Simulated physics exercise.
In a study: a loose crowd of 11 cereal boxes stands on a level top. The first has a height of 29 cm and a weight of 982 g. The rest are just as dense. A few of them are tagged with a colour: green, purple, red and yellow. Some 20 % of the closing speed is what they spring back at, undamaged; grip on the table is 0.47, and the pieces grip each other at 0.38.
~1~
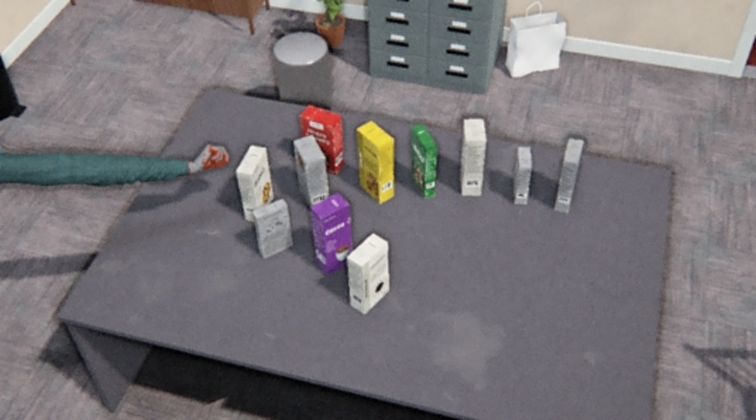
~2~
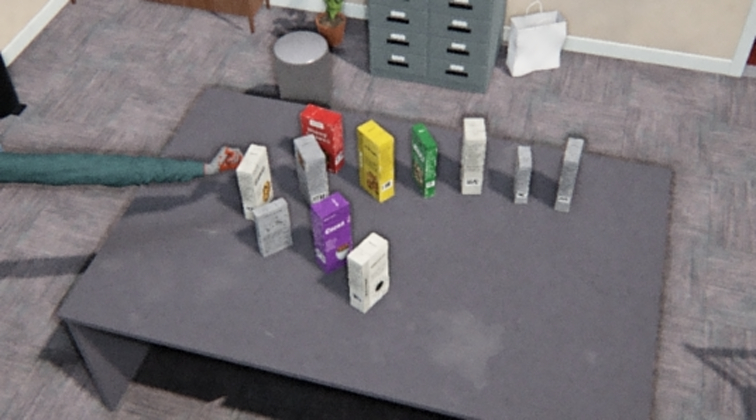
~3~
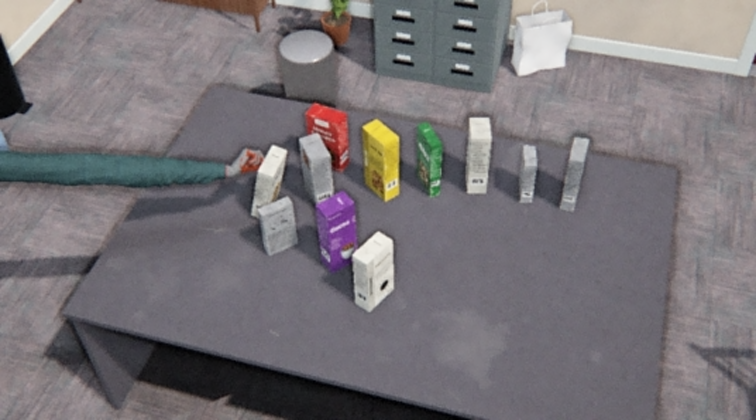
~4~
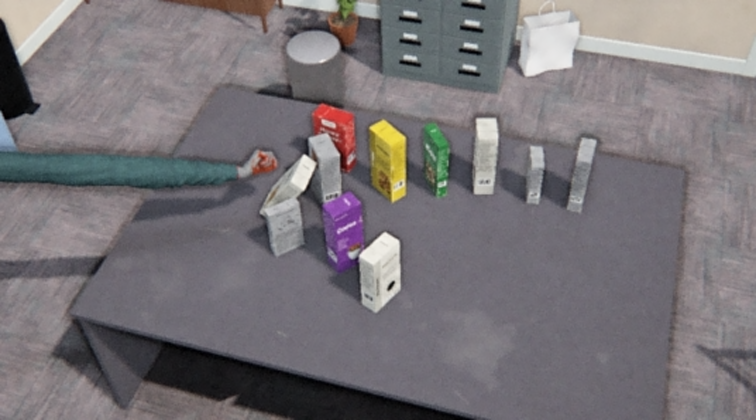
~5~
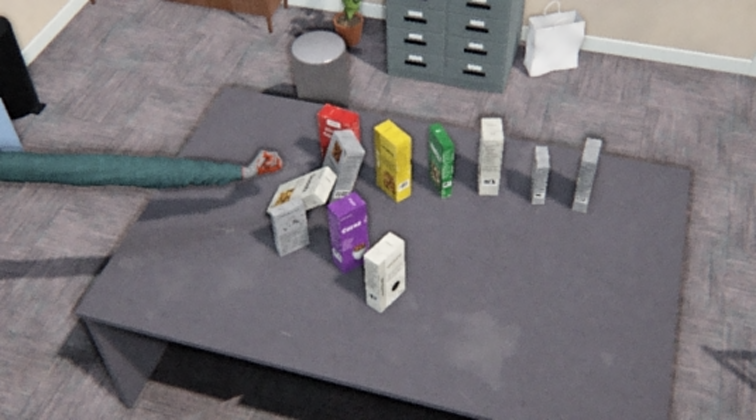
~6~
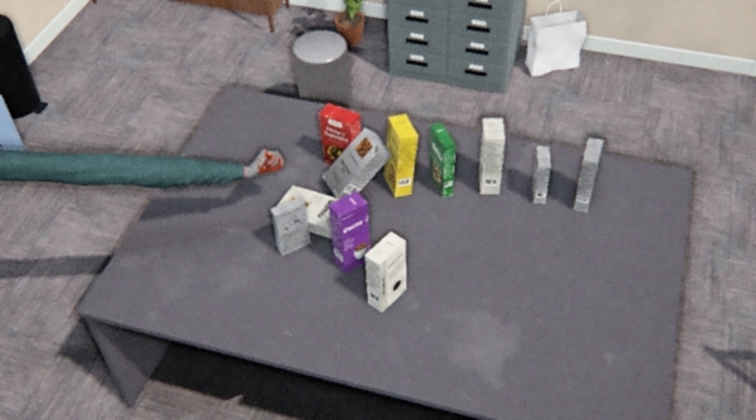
On a dark table in an office, a hand pushes a white box over, and a grey box beside it tilts toward a yellow one.
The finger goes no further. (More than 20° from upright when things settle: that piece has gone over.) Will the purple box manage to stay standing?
Survivor.
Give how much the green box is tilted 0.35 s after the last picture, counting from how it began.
Rotation: Approx. 30°.
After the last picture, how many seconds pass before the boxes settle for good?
1.5 s, give or take.
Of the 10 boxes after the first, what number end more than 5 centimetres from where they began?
Shifted: 6.
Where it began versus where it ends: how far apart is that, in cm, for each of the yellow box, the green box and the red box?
Yellow 20 cm, green 10 cm, red 0 cm.
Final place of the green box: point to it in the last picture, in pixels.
End point in last frame: Roughly (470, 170).
Then, 0.35 s on from the sixth picture, 3 of the 10 other boxes over; purple box unmoved; yellow box tipped 45°.
Then, 0.71 s on from the sixth picture, 5 of the 10 other boxes over; purple box unmoved; yellow box tipped 72°.
Finally, 6 of the 10 other boxes over; purple box unmoved; yellow box tipped 73°; green box tipped 72°. Four left standing. Seen by the last camera, middles, purple box near (350, 233), yellow box near (438, 160).
